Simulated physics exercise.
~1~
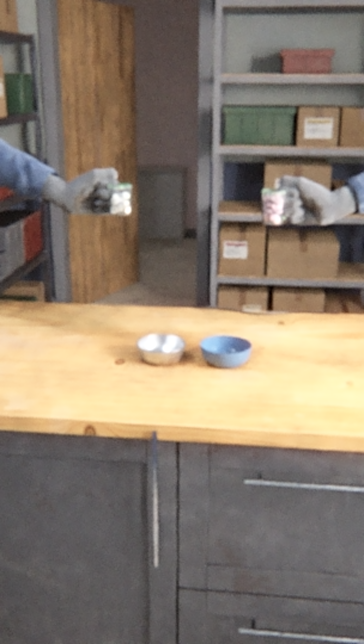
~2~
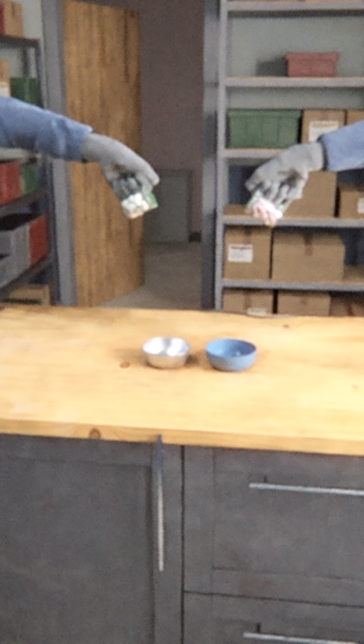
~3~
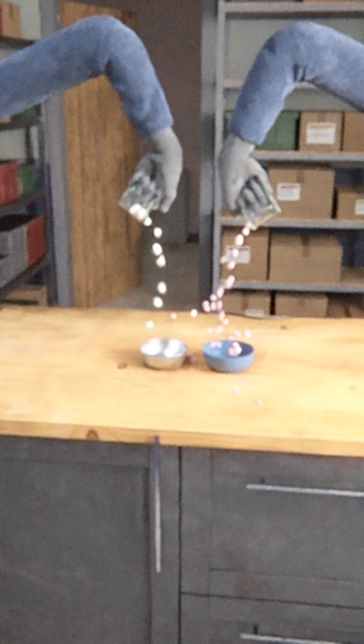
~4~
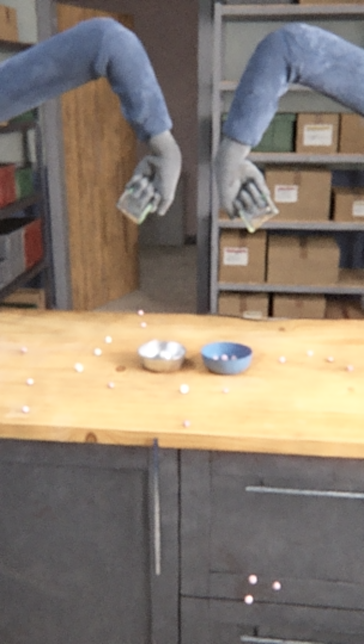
Workshop counter with two gloved hands tipping cups of small pale beads over silver and blue bowls, many scattering across the wood.
